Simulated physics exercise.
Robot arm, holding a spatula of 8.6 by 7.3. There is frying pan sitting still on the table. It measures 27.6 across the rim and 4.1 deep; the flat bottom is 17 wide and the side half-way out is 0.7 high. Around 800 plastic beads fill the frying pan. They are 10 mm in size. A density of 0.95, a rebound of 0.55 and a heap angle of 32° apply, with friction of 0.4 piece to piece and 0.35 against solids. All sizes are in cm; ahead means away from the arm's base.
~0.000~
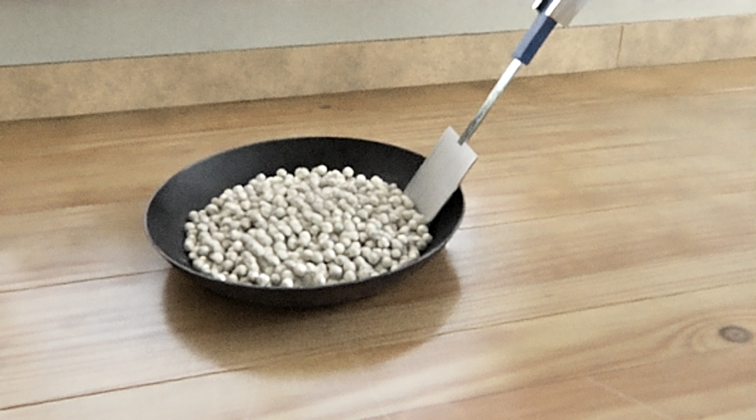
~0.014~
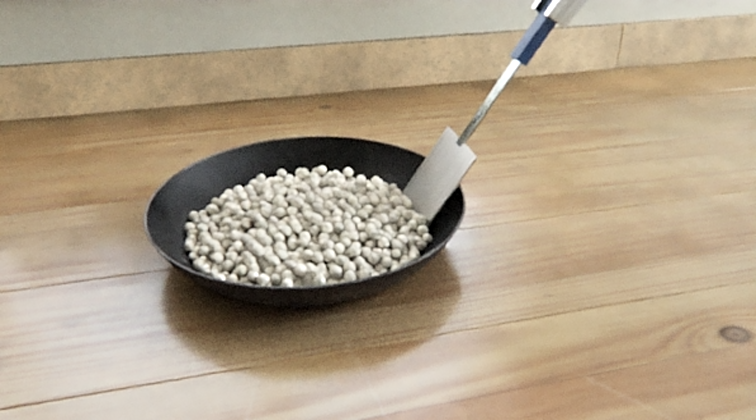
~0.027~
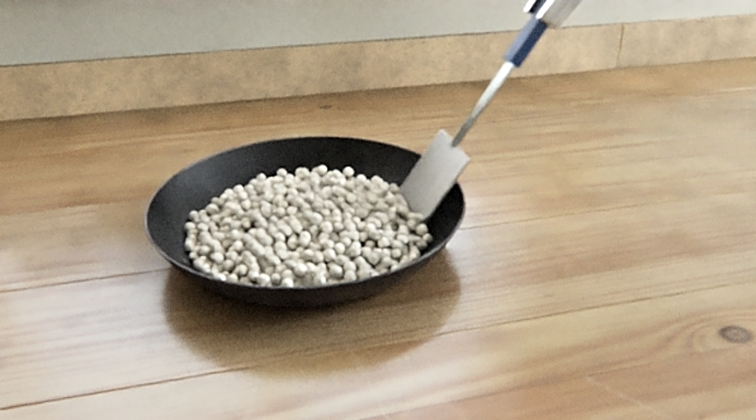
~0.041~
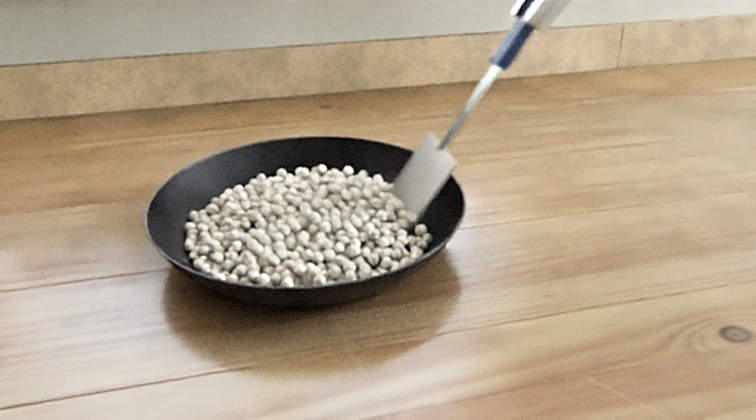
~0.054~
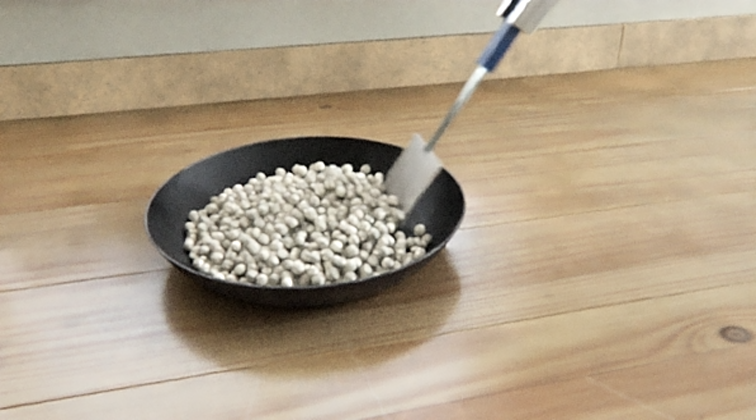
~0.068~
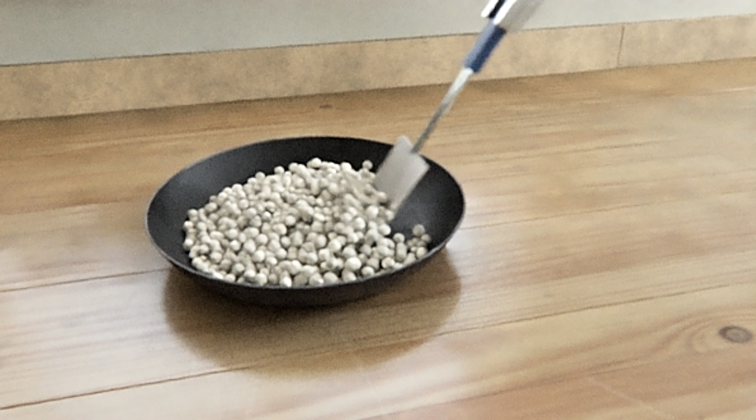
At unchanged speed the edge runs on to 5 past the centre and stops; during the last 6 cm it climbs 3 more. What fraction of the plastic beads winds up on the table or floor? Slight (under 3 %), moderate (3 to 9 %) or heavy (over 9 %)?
Moderate.
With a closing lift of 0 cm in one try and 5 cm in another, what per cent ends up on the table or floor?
Result, in order: Approx. 0 % and 10 %.
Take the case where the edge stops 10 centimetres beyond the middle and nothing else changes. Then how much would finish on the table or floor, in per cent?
Then about 20 per cent.
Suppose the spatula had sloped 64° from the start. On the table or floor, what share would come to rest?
In that case, around 5 percent would end up on the table or floor.
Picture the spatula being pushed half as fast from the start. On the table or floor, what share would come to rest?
Then around 0 percent would finish on the table or floor.
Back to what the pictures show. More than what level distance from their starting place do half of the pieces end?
Distance: Near 3 cm.
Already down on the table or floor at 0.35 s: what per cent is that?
4 %.
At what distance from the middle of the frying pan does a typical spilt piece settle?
Distance, approx.: 34 cm.
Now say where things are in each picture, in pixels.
The first frame shows spatula top edge at (463, 141), sloping 56°; upper third of the load around (316, 215), from x 190 to 425, top at y 170; 804 in the frying pan.
The second frame shows spatula top edge at (462, 141), sloping 56°; upper third of the load around (316, 215), from x 190 to 425, top at y 170.
The third frame shows spatula top edge at (455, 144), sloping 56°; upper third of the load around (322, 214), from x 190 to 430, top at y 170.
The fourth frame shows spatula top edge at (442, 147), sloping 56°; upper third of the load around (328, 214), from x 190 to 430, top at y 170.
The fifth frame shows spatula top edge at (429, 149), sloping 56°; upper third of the load around (328, 214), from x 190 to 425, top at y 165.
The sixth frame shows spatula top edge at (415, 150), sloping 56°; upper third of the load around (323, 212), from x 190 to 425, top at y 165; 804 in the frying pan.
After 0.10 s, sloping 56°, highest piece 5 above the table; 804 in the frying pan.
After 0.13 s, sloping 56°, highest piece 6 above the table; 804 in the frying pan.
After 0.35 s, sloping 56°, highest piece 5 above the table; 763 in the frying pan, 35 on the table or floor, 6 on the blade or in flight.
After 1.40 s, sloping 56°, highest piece 5 above the table; 761 in the frying pan, 43 on the table or floor.
At rest, 761 in the frying pan, 43 on the table or floor. That is 5 % on the table or floor.
